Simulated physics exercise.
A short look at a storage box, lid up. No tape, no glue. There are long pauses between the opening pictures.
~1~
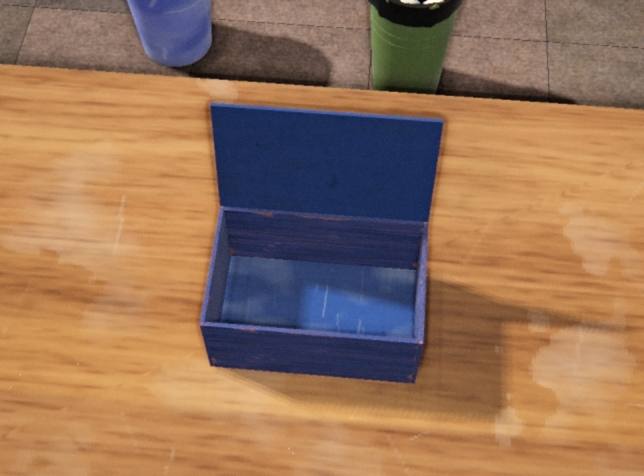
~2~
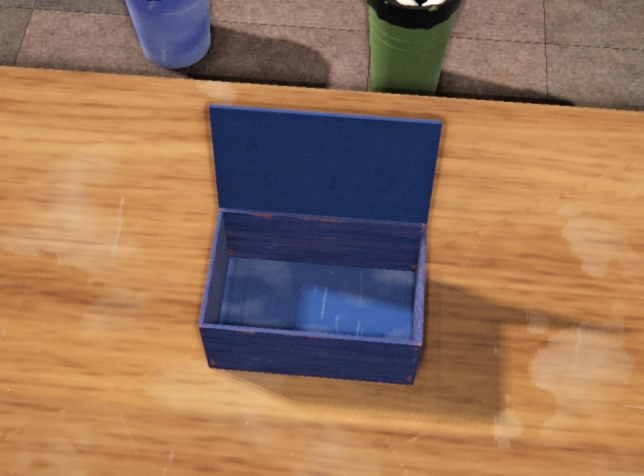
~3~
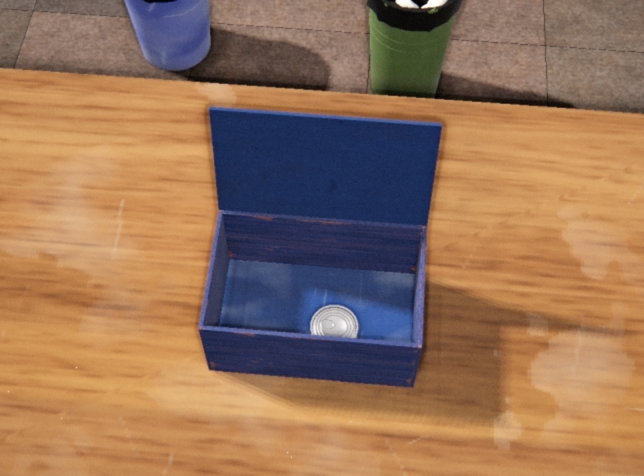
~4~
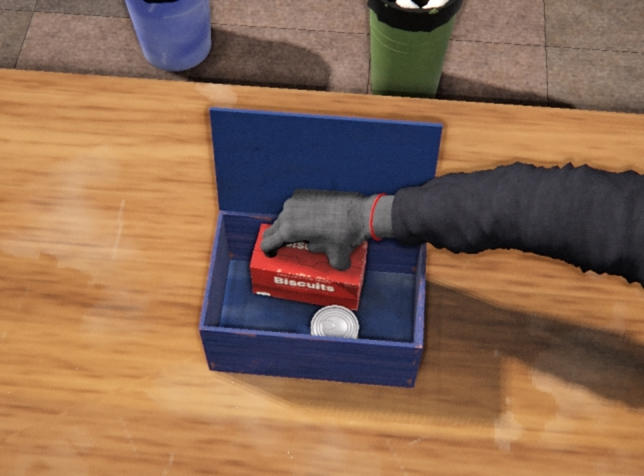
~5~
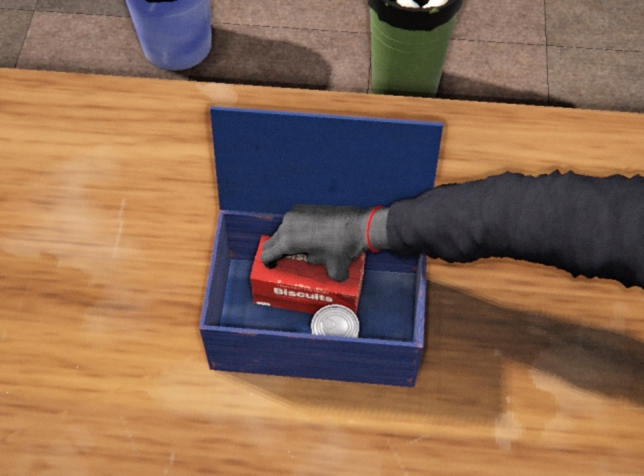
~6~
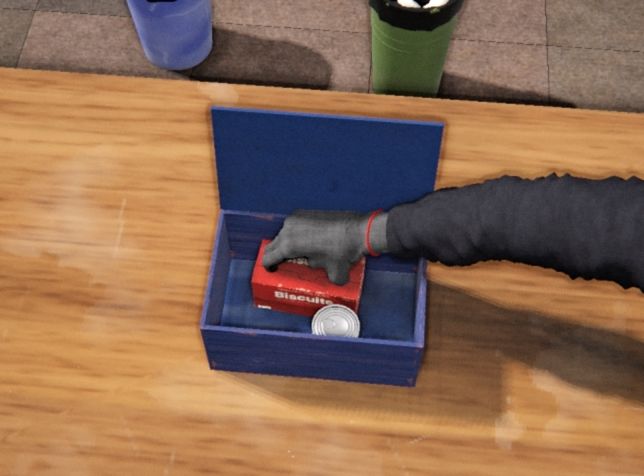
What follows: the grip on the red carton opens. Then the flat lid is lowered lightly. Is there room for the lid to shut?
In the end the lid shuts flat.
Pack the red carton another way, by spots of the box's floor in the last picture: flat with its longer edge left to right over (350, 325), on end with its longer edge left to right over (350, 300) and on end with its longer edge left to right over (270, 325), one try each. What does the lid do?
In the first case it closes; in the second case it stays ajar; in the third case it stays ajar.
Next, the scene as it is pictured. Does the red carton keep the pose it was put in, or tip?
The red carton keeps its pose.
Then, 1.40 s past the last view, lid 71° above the rim.
Then, 1.80 s past the last view, lid 27° above the rim.
Finally, lid shut; both still in place. Final places as the last picture's camera would see them, red carton near (309, 282).
